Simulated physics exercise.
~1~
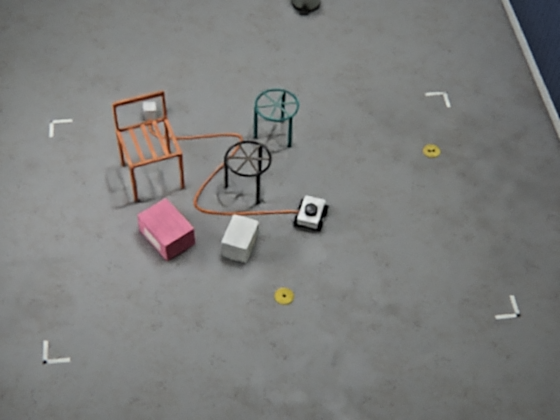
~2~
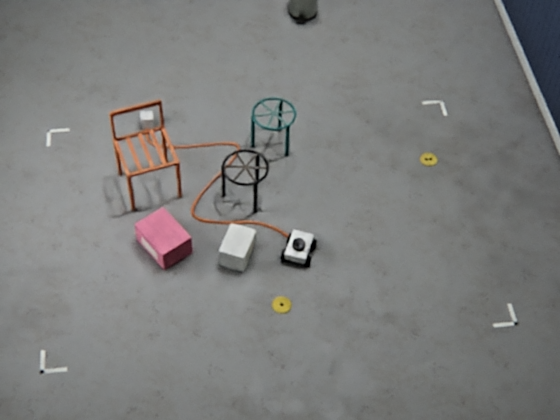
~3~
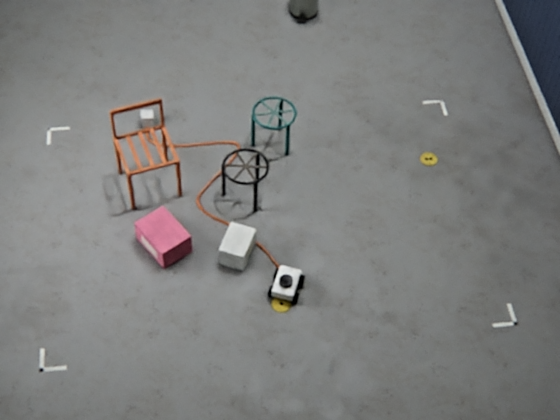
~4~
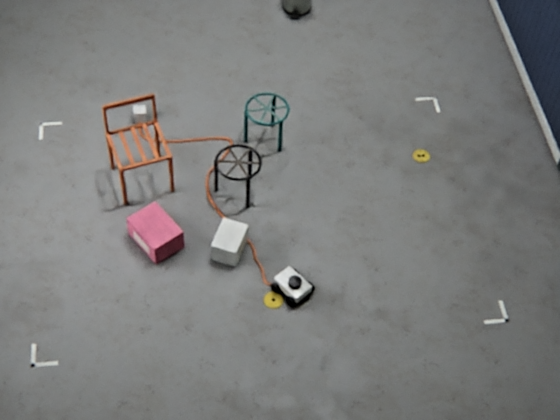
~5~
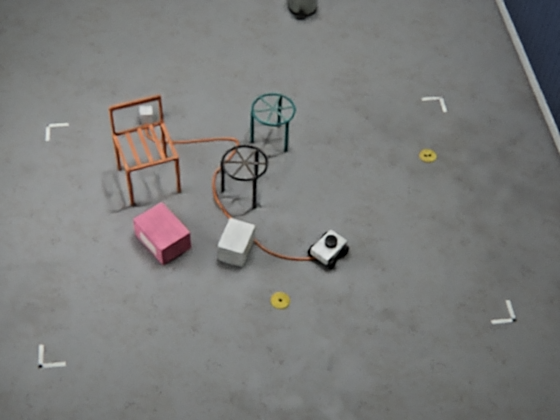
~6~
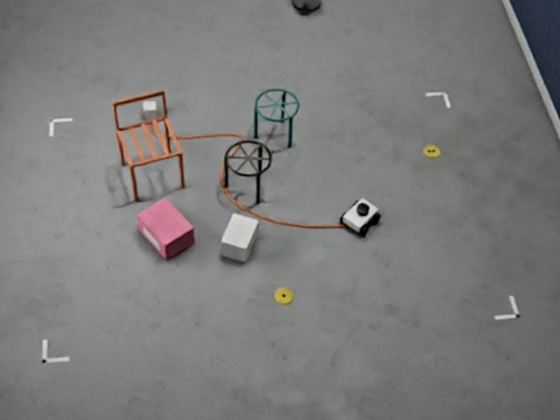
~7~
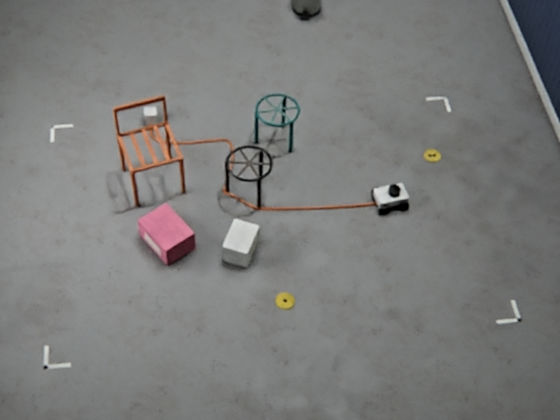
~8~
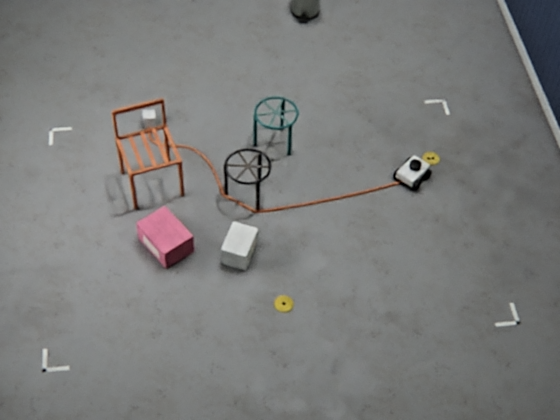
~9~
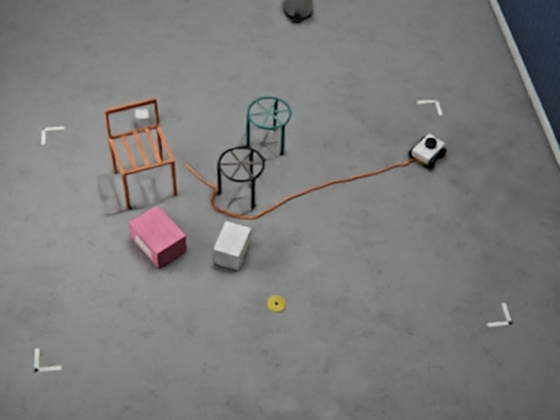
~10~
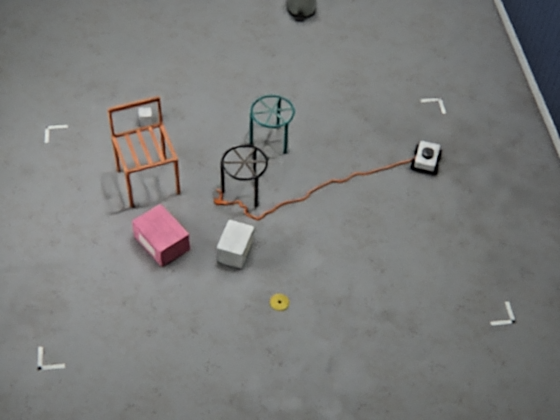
A small cart trails an orange cord down, then up right, stopping over a yellow mark.
